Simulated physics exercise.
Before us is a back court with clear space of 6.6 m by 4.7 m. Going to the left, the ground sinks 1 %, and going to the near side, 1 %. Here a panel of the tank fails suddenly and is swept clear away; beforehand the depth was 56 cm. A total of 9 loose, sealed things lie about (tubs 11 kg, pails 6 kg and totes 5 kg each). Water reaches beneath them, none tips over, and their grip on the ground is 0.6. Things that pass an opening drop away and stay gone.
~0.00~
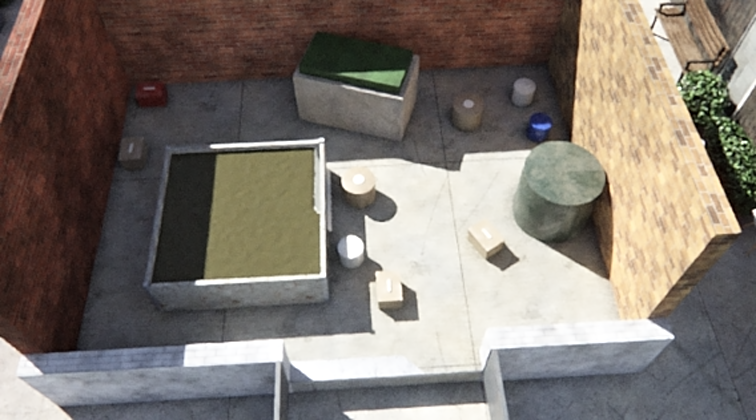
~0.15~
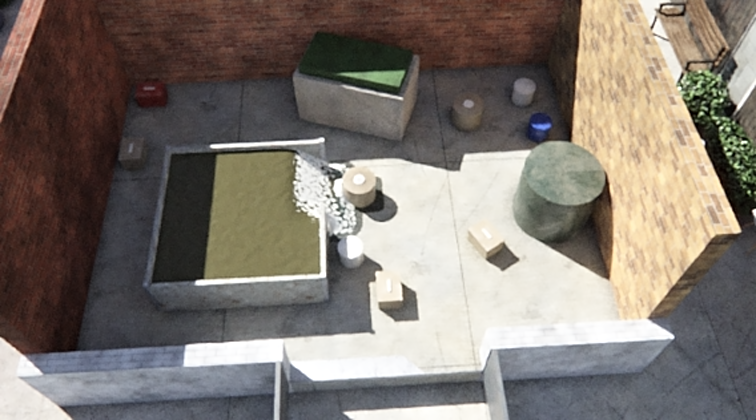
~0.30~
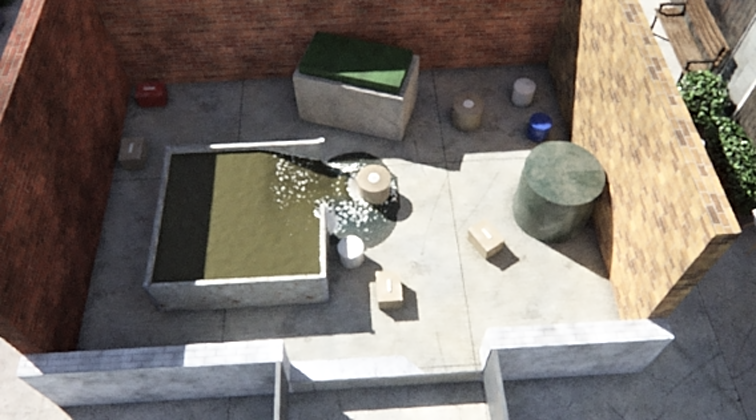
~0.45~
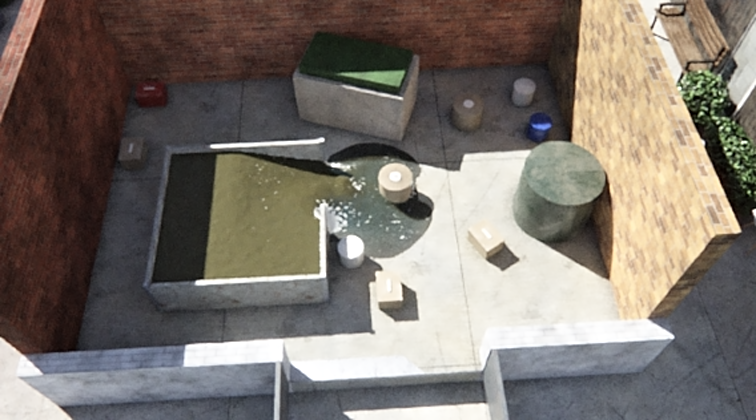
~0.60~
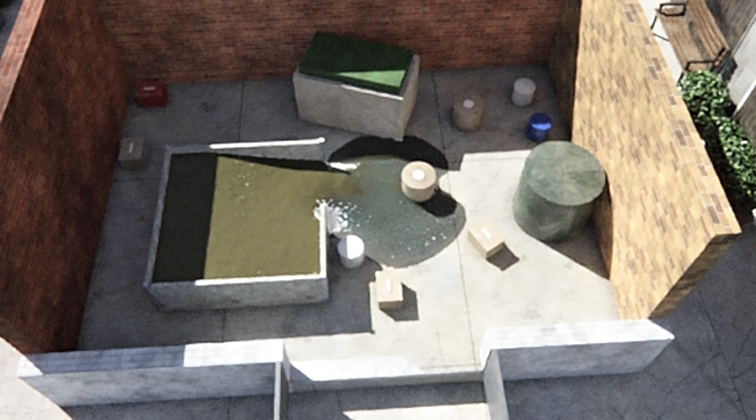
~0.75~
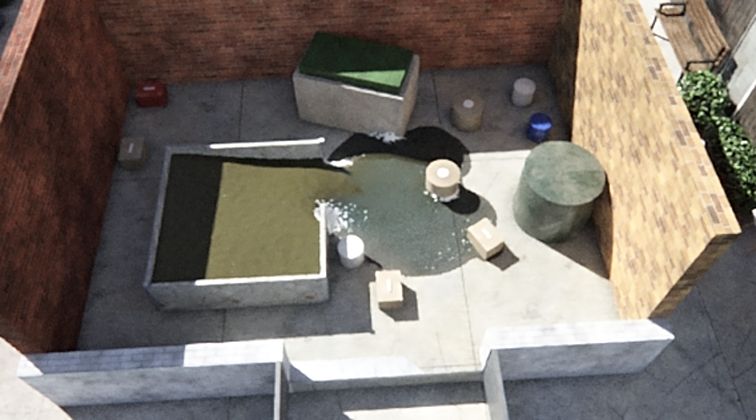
Murky water pouring from a broken-sided tank in a brick-walled yard, spreading across the concrete and pushing one tan container rightward.
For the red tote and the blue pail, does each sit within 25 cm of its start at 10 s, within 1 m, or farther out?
At that moment the red tote is within 25 cm, the blue pail is farther out than 1 m.
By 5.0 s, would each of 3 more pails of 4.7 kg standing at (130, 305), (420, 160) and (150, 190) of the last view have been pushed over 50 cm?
Going through them in the order asked, they come out shy of the mark, clear of the mark and shy of the mark.
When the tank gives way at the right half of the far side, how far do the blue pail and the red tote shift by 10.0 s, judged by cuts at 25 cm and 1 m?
Well, the blue pail basically stays there and the red tote goes a long way.
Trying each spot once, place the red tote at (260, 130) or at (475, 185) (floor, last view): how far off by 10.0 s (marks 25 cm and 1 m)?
Taken in turn, it stays almost motionless and then is carried a long way.
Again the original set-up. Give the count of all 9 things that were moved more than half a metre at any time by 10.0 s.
By my tally, 7.
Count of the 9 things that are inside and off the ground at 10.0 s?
At that point I count 4.
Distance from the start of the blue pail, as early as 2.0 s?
Shift by then: About 30 cm.
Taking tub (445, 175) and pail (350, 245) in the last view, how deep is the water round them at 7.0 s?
Around 10 cm and 3 cm.
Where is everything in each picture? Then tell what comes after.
The first frame shows the red tote at (150, 89), on the bottom; the blue pail at (541, 121), on the bottom; water covers 4.1 m2; 0 of 9 have shifted.
The second frame shows the red tote at (150, 89), on the bottom; the blue pail at (541, 121) rests on the ground; water covers 4.6 m2; 0 of 9 have shifted.
The third frame shows the red tote at (150, 89) rests on the ground; the blue pail at (541, 121), on the bottom; water covers 5.1 m2; 1 of 9 have shifted.
The fourth frame shows the red tote at (150, 89), on the bottom; the blue pail at (541, 121) rests on the ground; 6.0 m2 under water; 1 of 9 have shifted.
The fifth frame shows the red tote at (150, 89), on the bottom; the blue pail at (541, 121) rests on the ground; 7.1 m2 under water; 1 of 9 have shifted.
The sixth frame shows the red tote at (150, 89) rests on the ground; the blue pail at (541, 121) rests on the ground; water covers 8.2 m2; 1 of 9 have shifted.
After 2.0 s the red tote is near (150, 89), 0.0 m from its start, aground; the blue pail is near (560, 107), 0.3 m from its start, afloat; 0 of 9 are out; 2 afloat.
After 4.5 s the red tote is near (150, 89), 0.0 m from its start, aground; the blue pail is near (439, 64), 1.8 m from its start, afloat; 0 of 9 are out; 5 afloat.
After 7.0 s the red tote is near (150, 89), 0.0 m from its start, aground; the blue pail is near (442, 113), 1.4 m from its start, afloat; 0 of 9 are out; 5 afloat.
After 10.0 s the red tote is near (152, 94), 0.1 m from its start, aground; the blue pail is near (499, 251), 2.3 m from its start, afloat; 0 of 9 are out; 4 afloat.
